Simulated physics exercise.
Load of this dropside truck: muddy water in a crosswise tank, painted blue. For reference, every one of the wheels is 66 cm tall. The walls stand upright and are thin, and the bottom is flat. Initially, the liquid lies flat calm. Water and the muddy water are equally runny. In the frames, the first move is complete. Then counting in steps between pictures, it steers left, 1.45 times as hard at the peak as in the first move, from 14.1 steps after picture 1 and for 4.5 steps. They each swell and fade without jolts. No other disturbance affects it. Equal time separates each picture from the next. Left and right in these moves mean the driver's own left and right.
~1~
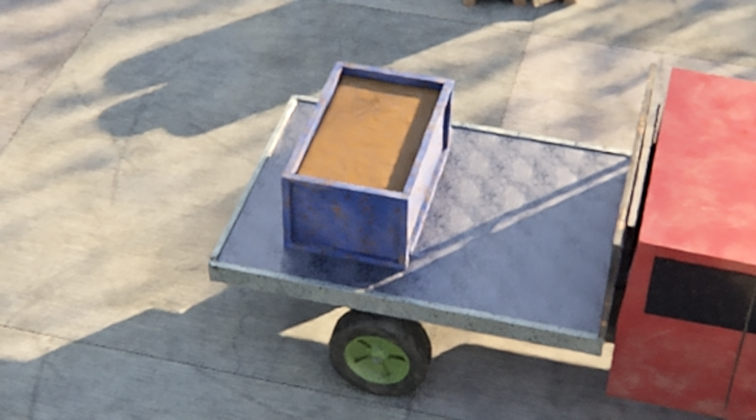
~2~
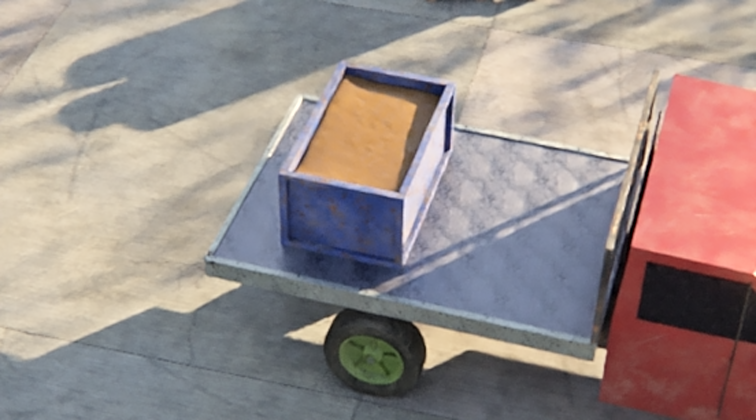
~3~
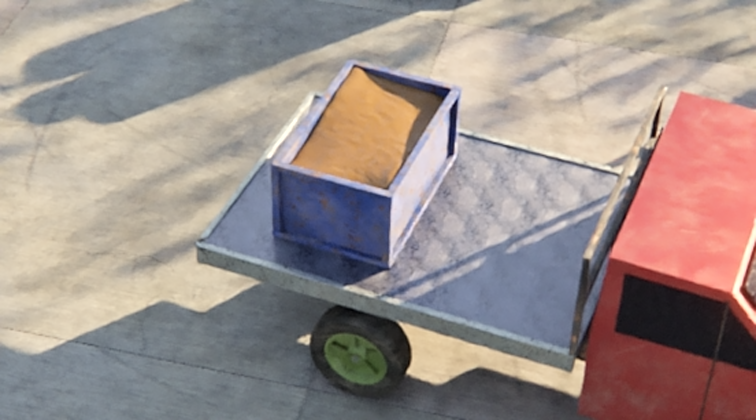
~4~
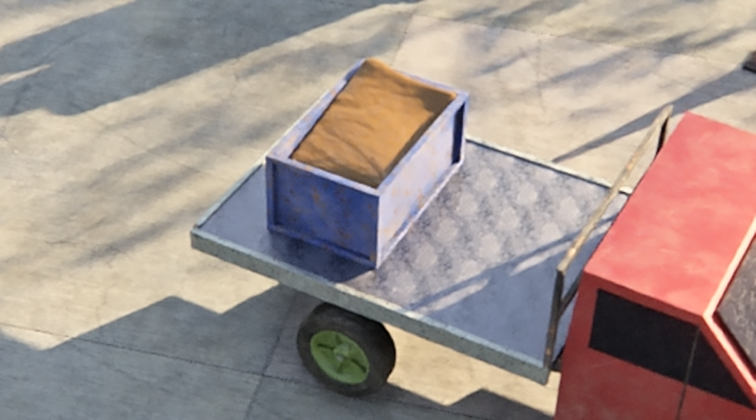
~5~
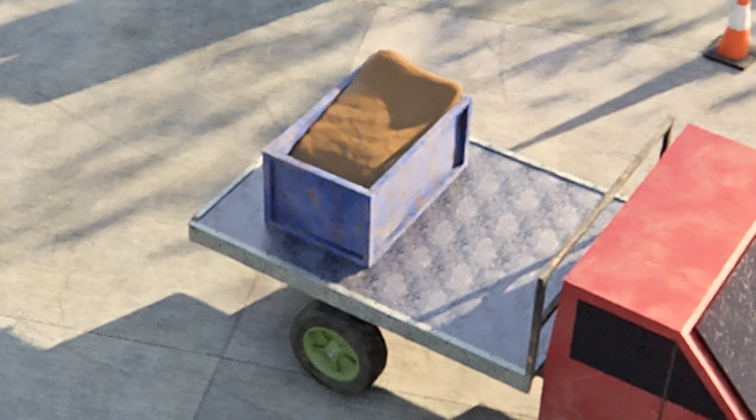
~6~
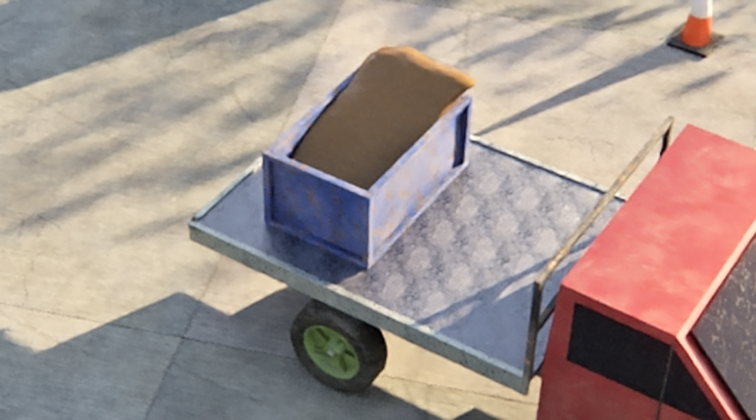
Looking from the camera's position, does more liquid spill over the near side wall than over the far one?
No.
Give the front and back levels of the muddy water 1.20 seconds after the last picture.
Level: ~ 44 cm in front; 46 cm behind.
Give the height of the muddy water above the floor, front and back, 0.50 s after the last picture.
The front stands at 48 cm and the back at 44 cm.
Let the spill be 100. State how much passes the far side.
Close to 50 per cent goes that way.
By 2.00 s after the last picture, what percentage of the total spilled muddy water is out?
About 70 per cent.
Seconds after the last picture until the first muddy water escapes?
Near 0.2 s.
Then, 0.50 s later than the final frame, the surface is 49 cm up at the front and 44 cm at the back; 8 per cent is out, mostly over the far side, some over the right end.
Then, 1.20 s later than the final frame, the surface is 45 cm up at the front and 46 cm at the back; 9 per cent is out, mostly over the far side, some over the right end.
Then, 2.00 s later than the final frame, the surface is 37 cm up at the front and 42 cm at the back; 14 per cent is out, over the far side and the right end, a little elsewhere.
Then, 4.48 s later than the final frame, 19 per cent is out, over the far side and the near side, a little elsewhere; the far side has passed 9 per cent and the near side 5.
